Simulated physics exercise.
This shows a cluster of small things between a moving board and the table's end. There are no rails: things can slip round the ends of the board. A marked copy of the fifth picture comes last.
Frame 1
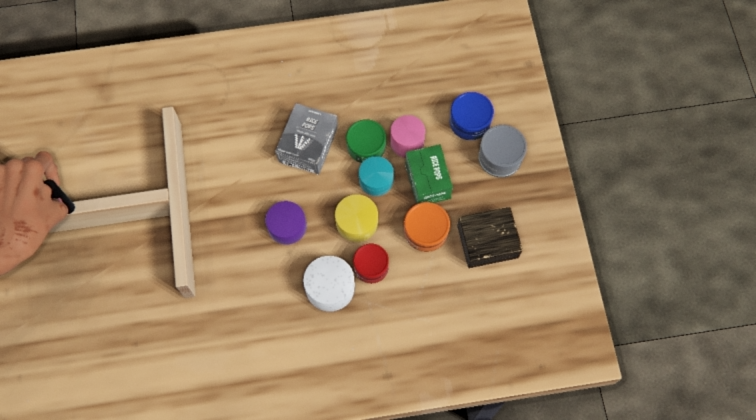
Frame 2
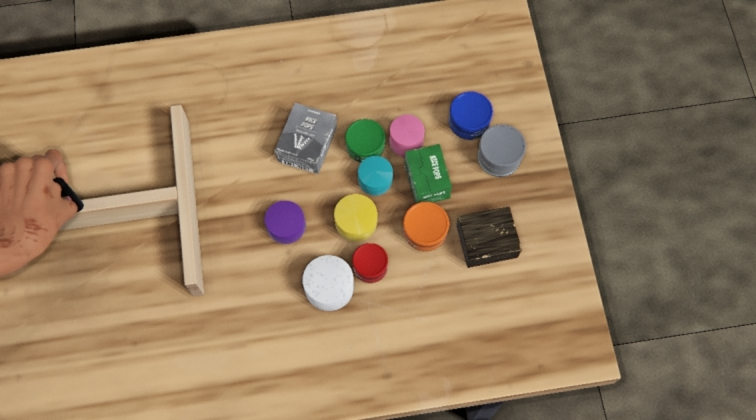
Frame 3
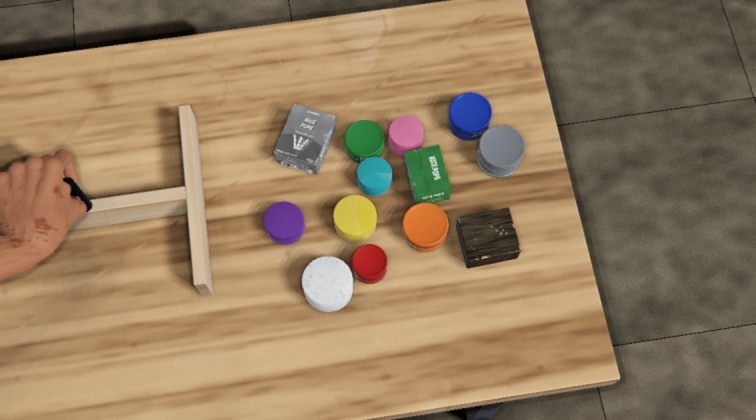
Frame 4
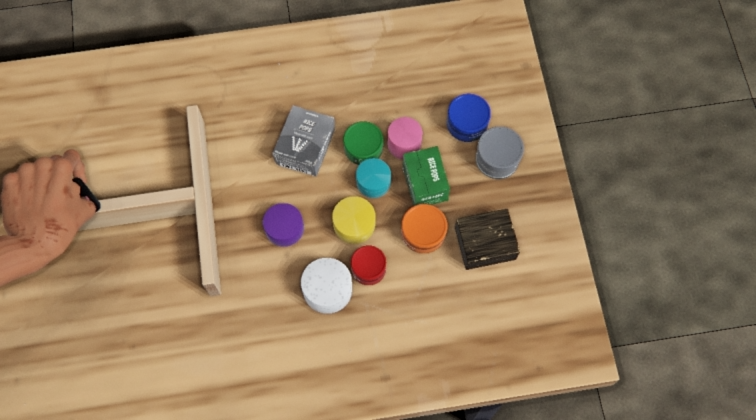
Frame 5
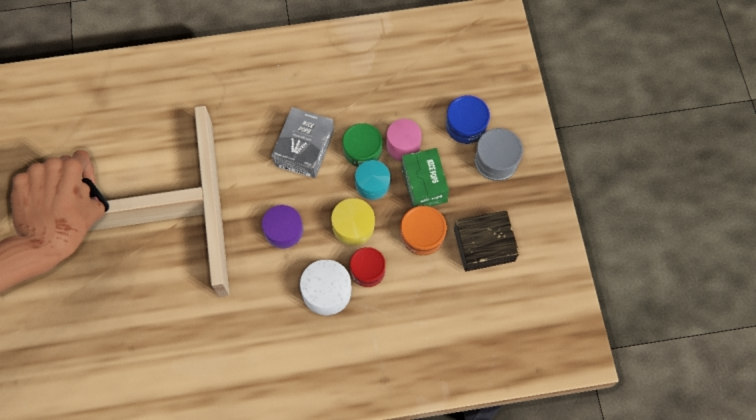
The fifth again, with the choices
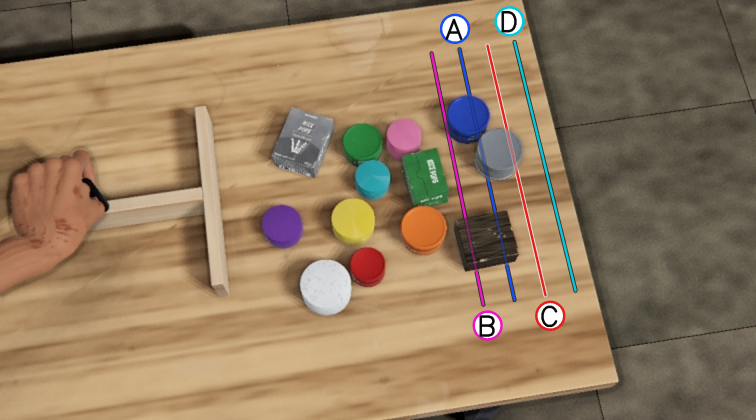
A hand slides a wooden T-shaped board slowly right toward a cluster of colourful tubs and packets.
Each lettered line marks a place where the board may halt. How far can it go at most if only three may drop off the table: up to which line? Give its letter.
As far as mark A.
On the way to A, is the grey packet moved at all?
Yes.
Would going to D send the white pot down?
By then, no.
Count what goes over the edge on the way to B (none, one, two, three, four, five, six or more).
In all, none.
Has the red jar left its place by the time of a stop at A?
Yes.
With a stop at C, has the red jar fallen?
No.
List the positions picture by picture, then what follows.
The first frame shows blue tub (471, 116); yellow tin (356, 218); grey packet (307, 139).
The second frame shows board (182, 191); black block (488, 237).
The third frame shows board (191, 191); green jar (365, 142).
The fourth frame shows board (200, 191); orange tub (424, 229).
The fifth frame shows board (208, 192); green packet (426, 179); purple pot (283, 227); red jar (368, 268).
On the copy, A at (486, 168); B at (456, 172); C at (515, 164); D at (543, 159).
On A. First, board (309, 177); white pot (344, 295); red jar (372, 266).
Then, board (408, 163); blue tub (504, 110); grey tin (505, 157).
Finally, board (485, 152); grey tin over the edge; blue tub over the edge; two fallen.
By contrast, B is within the limit but short; C drops five; D drops eight.
